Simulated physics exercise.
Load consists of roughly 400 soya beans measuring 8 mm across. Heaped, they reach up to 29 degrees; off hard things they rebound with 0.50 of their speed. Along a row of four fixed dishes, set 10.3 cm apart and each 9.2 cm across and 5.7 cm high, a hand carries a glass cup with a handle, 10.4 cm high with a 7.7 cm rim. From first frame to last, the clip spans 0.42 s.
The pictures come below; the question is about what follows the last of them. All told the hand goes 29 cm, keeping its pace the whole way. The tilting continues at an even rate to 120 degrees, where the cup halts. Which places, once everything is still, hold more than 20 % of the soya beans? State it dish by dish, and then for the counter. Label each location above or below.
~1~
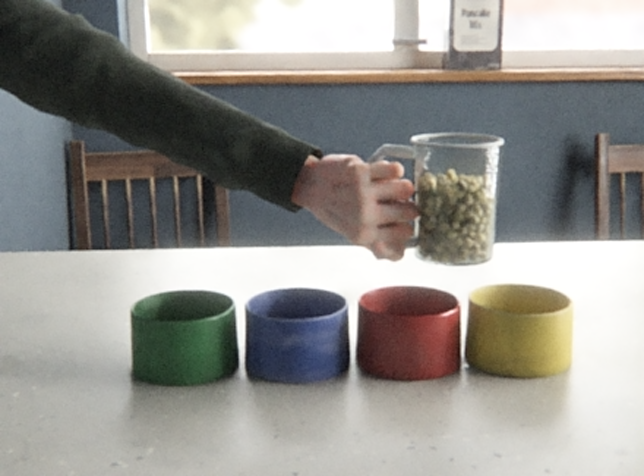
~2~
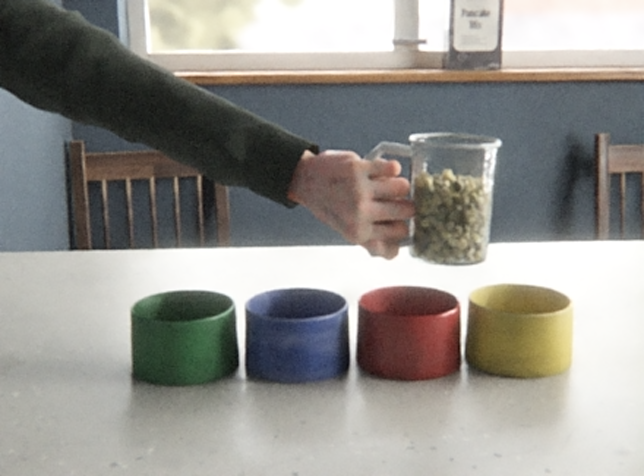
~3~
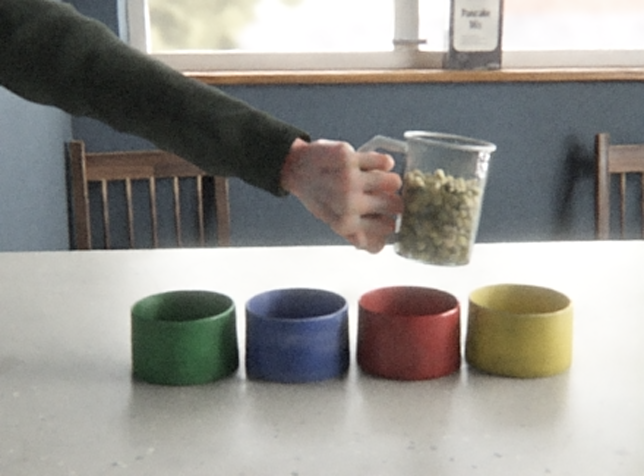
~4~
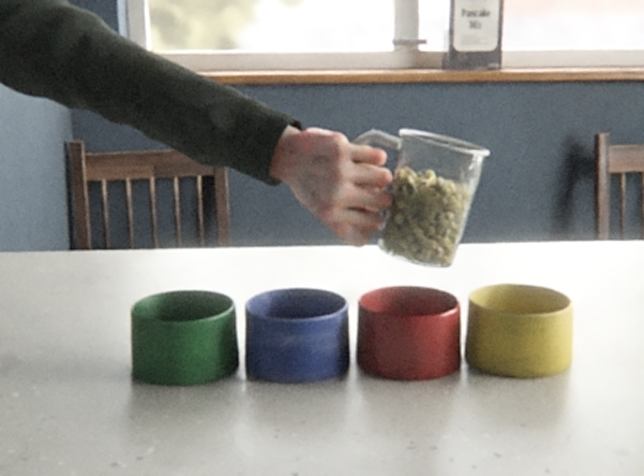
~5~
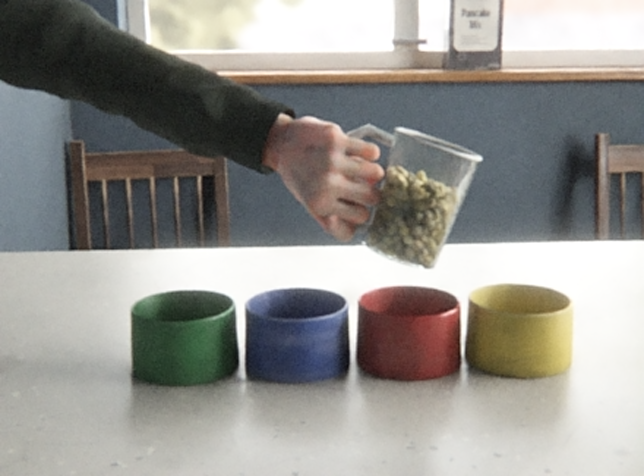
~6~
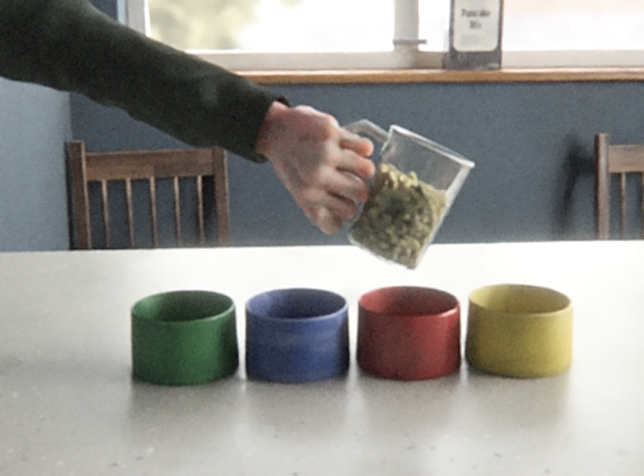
Labels - red: Below, blue: Above, green: Below, yellow: Below, counter: Below.
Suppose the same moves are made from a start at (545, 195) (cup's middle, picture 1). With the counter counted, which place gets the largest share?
Red.
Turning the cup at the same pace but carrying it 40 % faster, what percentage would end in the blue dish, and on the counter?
Blue: 10; counter: 10.
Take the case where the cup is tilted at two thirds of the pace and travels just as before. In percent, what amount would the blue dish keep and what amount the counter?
In that case I'd put blue at 10 and the counter at 10.
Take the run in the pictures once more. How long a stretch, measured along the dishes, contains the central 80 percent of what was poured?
Some 6 cm.
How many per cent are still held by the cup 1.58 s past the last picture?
Roughly 15 per cent, I'd say.
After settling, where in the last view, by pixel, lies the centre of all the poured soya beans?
Once everything settles, the centre is around (293, 335).
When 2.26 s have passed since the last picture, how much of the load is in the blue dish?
By that moment it's near 95 percent.
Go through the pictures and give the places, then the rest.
The first frame shows cup at (455, 199), tilt 0 degrees, lip at (500, 140), moved 0.0 cm; middle of the pieces at (450, 217); yellow dish at (520, 299); red dish at (409, 301); blue dish at (297, 303); green dish at (183, 306).
The second frame shows cup at (451, 199), tilt 2 degrees, lip at (498, 142), moved 0.4 cm; middle of the pieces at (445, 217).
The third frame shows cup at (441, 199), tilt 7 degrees, lip at (493, 146), moved 1.3 cm; middle of the pieces at (433, 217).
The fourth frame shows cup at (429, 199), tilt 13 degrees, lip at (486, 152), moved 2.3 cm; middle of the pieces at (420, 216).
The fifth frame shows cup at (418, 199), tilt 19 degrees, lip at (479, 158), moved 3.3 cm; middle of the pieces at (410, 223).
The sixth frame shows cup at (407, 200), tilt 25 degrees, lip at (471, 164), moved 4.3 cm; middle of the pieces at (397, 222); yellow dish at (520, 299); red dish at (409, 301); blue dish at (297, 303); green dish at (183, 306).
Then, 0.95 s after the last picture, tilt 89 degrees; cup holds 100 %.
Then, 1.58 s after the last picture, tilt 120 degrees; cup holds 15 %, blue 80 %.
Then, 2.26 s after the last picture, tilt 120 degrees; cup holds 0 %, blue 95 %.
In the end, red 0 %, blue 95 %, green 0 %, yellow 0 %, counter 5 %.
